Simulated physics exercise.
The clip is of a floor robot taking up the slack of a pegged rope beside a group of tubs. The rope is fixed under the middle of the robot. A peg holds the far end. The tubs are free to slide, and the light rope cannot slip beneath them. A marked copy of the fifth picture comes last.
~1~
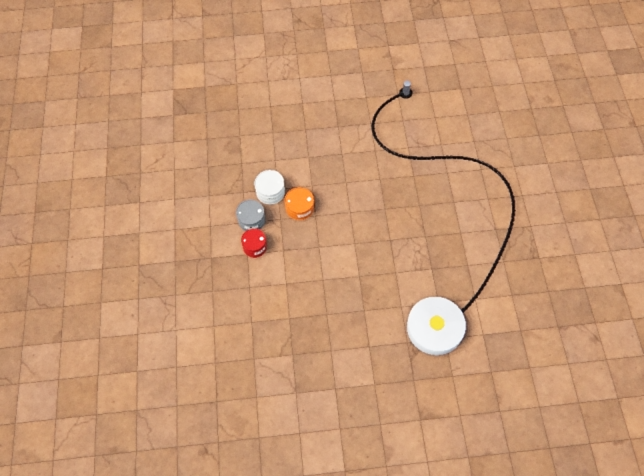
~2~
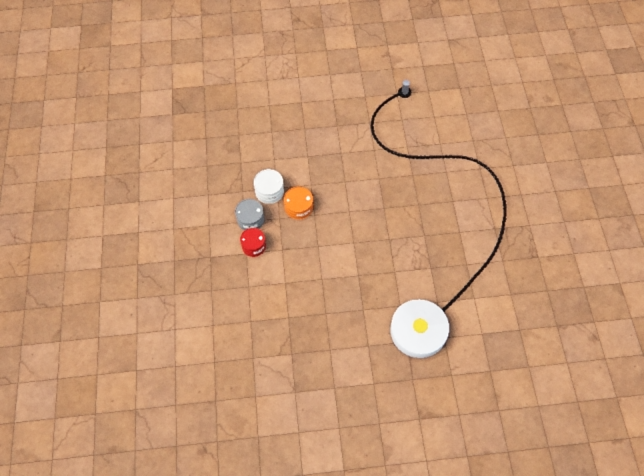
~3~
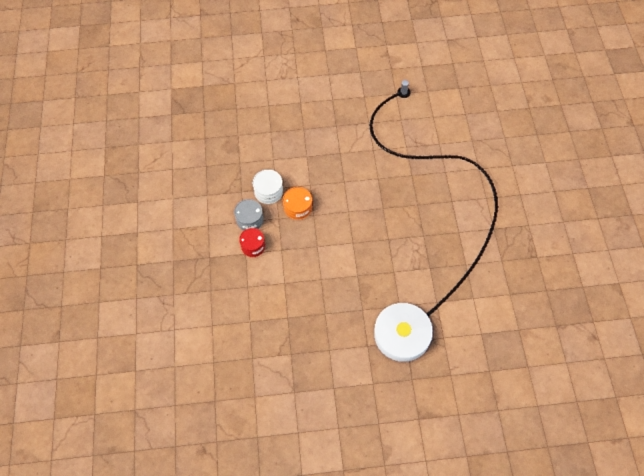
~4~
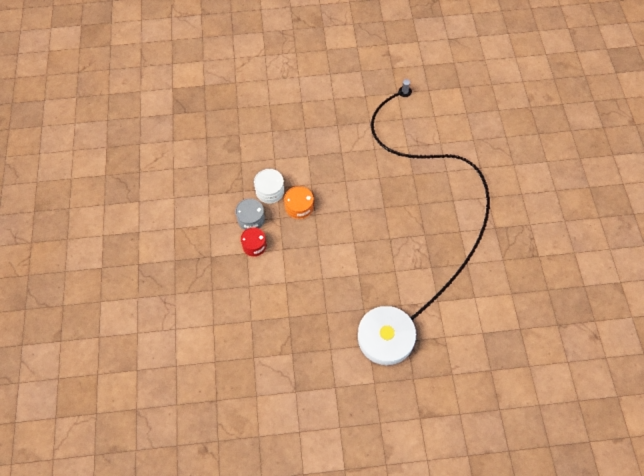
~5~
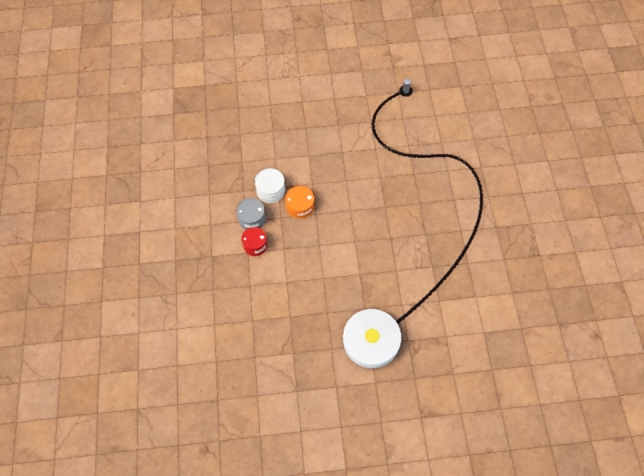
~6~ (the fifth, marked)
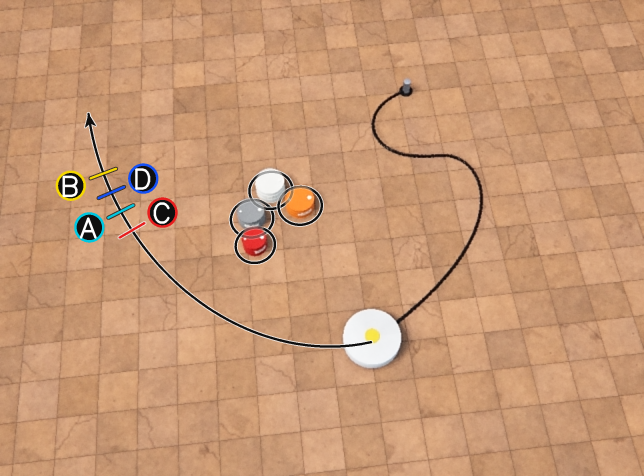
A round white robot trailing a curvy black rope slid slowly left across the tiled floor, while the rope's far end stayed put and the white, orange, grey and red tubs sat still.
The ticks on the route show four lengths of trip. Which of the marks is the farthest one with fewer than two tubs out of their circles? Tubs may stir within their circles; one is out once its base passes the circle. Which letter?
At D, and not beyond.
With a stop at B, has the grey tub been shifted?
Yes.
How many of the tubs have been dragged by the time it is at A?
By then, none.
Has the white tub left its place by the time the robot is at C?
By then, no.
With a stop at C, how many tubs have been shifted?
By then, none.
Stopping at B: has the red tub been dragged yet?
Yes.
On the copy, A at (121, 212); B at (103, 174); C at (132, 230); D at (111, 193); the route from (371, 342) via (163, 270) to (89, 114).
On D. First, robot (248, 327).
Then, robot (155, 260).
Finally, robot (109, 188); red tub (253, 237); none over the rings.
By contrast, A is within the limit but short; B has two over the rings; C is within the limit but short.
